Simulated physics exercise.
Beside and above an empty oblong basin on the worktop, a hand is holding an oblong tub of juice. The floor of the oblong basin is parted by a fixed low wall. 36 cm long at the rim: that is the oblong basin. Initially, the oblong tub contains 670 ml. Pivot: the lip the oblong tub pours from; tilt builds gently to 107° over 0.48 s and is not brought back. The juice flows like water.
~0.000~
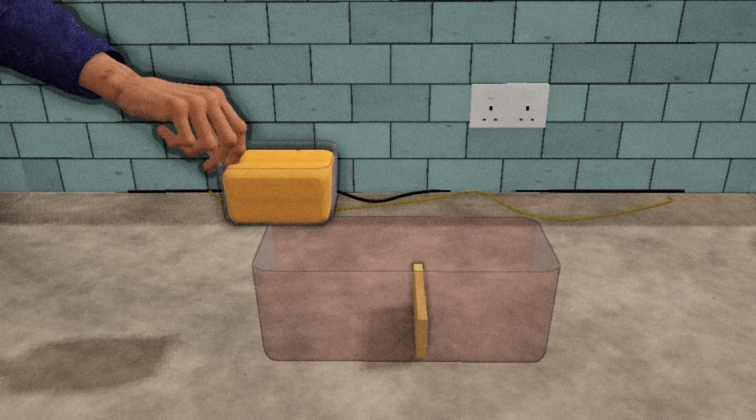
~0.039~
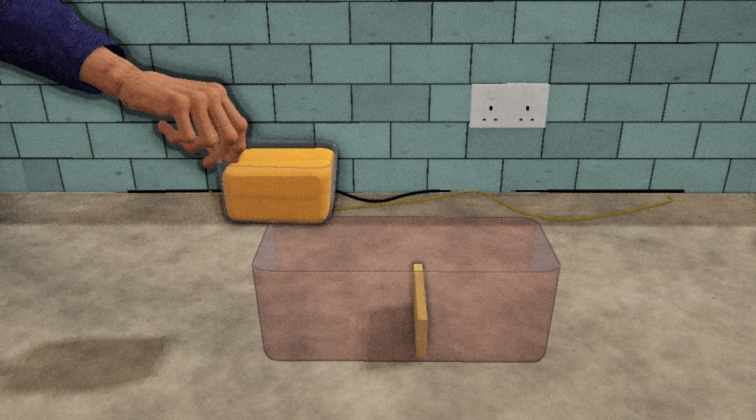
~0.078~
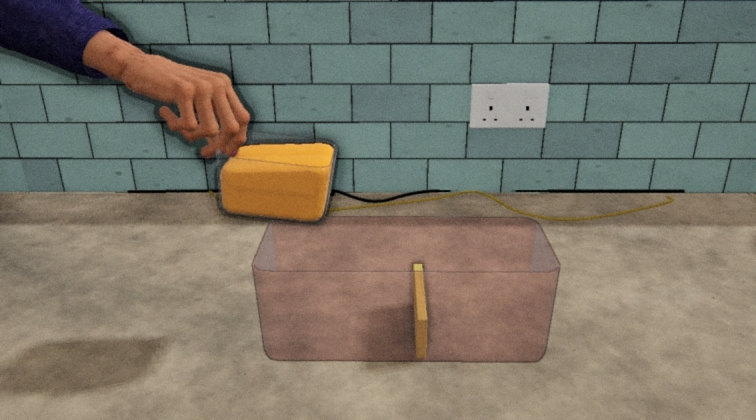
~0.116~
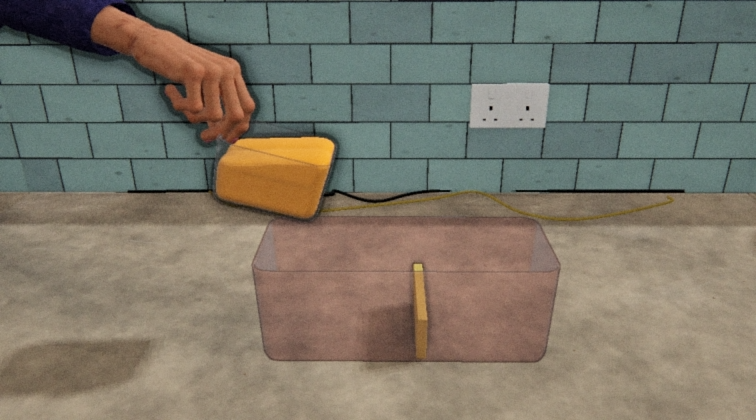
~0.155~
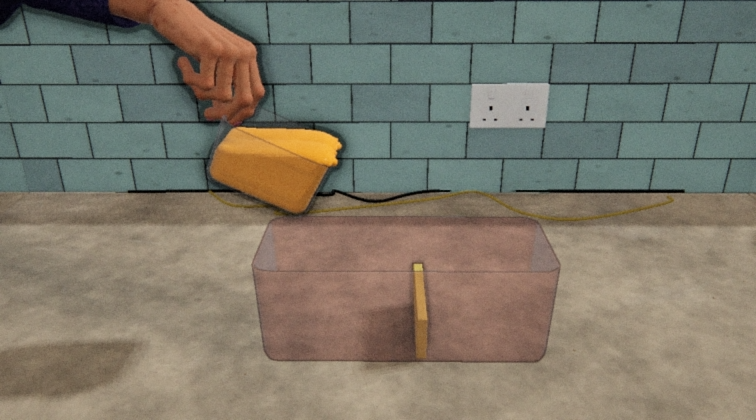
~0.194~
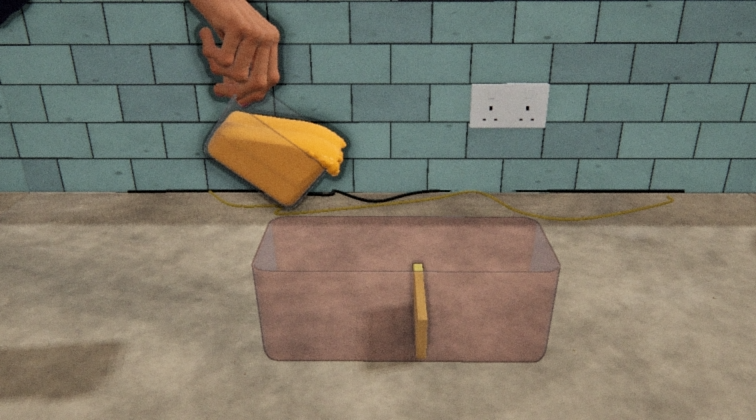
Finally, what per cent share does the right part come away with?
Roughly 60 per cent.
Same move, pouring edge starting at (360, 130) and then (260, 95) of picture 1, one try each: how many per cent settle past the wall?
The first try gives 75 percent and the second 5 percent.
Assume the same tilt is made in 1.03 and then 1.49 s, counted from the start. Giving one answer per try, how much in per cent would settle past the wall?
Result: 60 per cent, then 45 per cent.
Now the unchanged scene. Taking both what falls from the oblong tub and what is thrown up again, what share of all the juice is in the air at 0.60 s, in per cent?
Estimate: About 10 in a hundred.
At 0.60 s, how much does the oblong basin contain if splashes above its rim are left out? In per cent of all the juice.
The fraction sits near 86 in a hundred.
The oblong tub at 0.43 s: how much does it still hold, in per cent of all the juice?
Still held: Roughly 34 % of the total.
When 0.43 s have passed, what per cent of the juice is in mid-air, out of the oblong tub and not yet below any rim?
Near 52 per cent of it all.
Then, 0.43 s in, the tilt is 104° and 34 per cent is still to pour, 13 is left of the wall and 0 right of it.
Then, 0.60 s in, the tilt is 107° and 5 per cent is still to pour, 16 is left of the wall and 69 right of it.
Then, 0.78 s in, the tilt is 107° and 0 per cent is still to pour, 24 is left of the wall and 58 right of it.
Then, 0.98 s in, the tilt is 107° and 0 per cent is still to pour, 36 is left of the wall and 60 right of it.
Finally, 36 per cent lies left of the wall, 60 right of it and 4 outside.
